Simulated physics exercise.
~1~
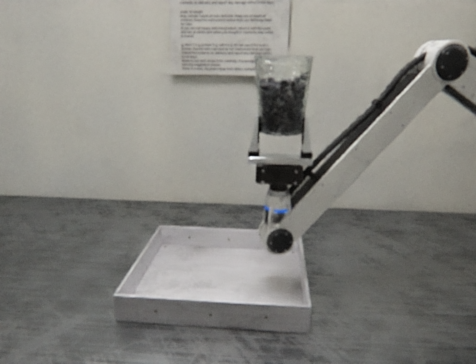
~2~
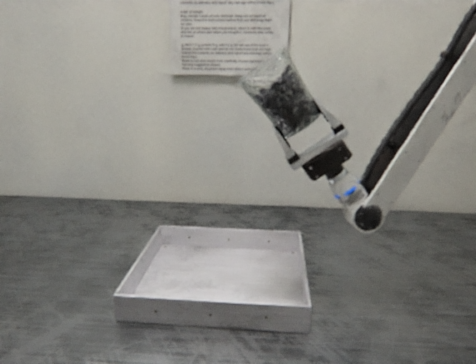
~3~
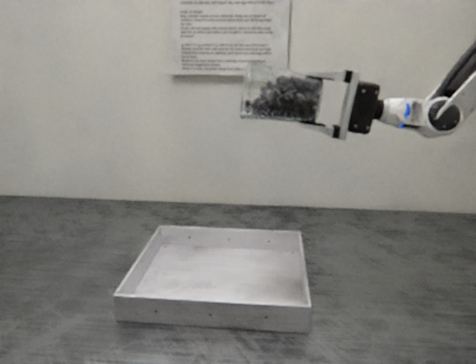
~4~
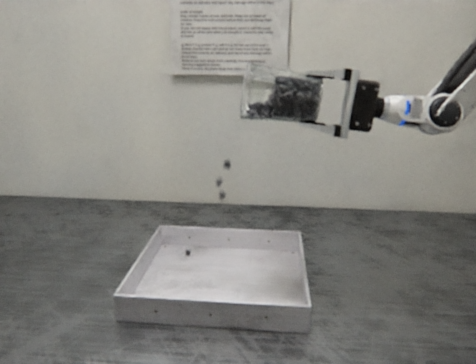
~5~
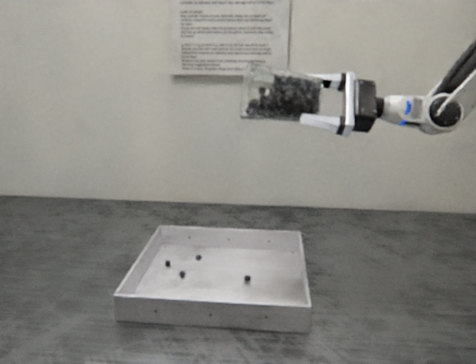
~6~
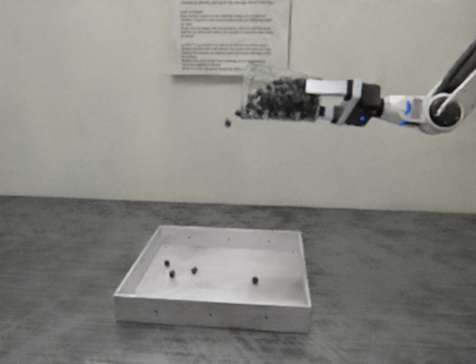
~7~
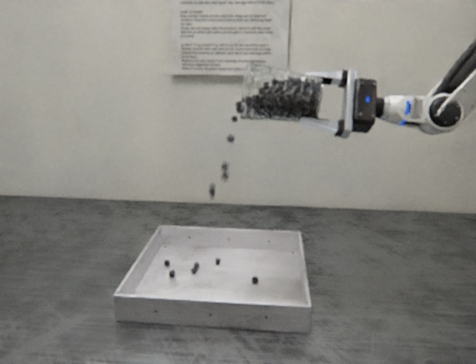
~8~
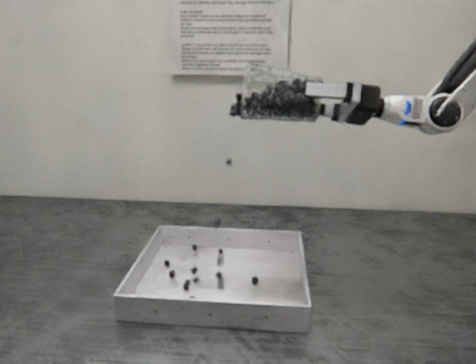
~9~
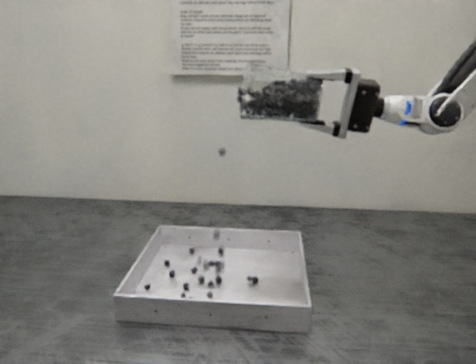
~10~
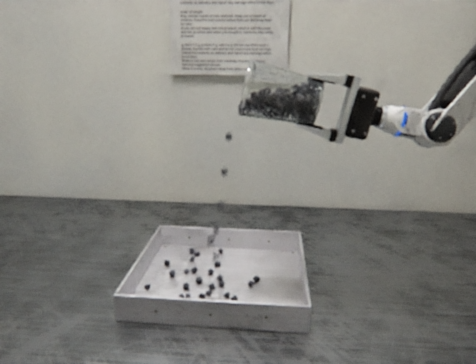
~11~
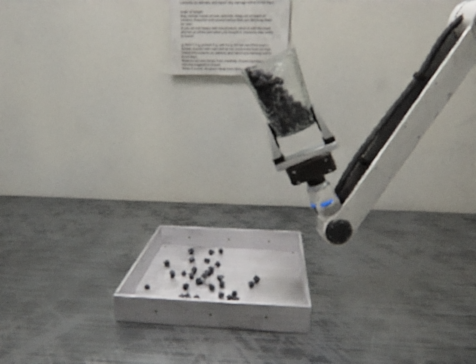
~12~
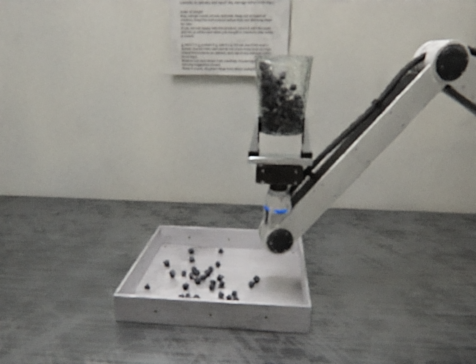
In the video, a robotic arm raises a clear beaker of small dark pebbles and tips it sideways above a shallow square tray, where pebbles drop out a few at a time, before it returns upright with most still inside and some scattered in the tray.
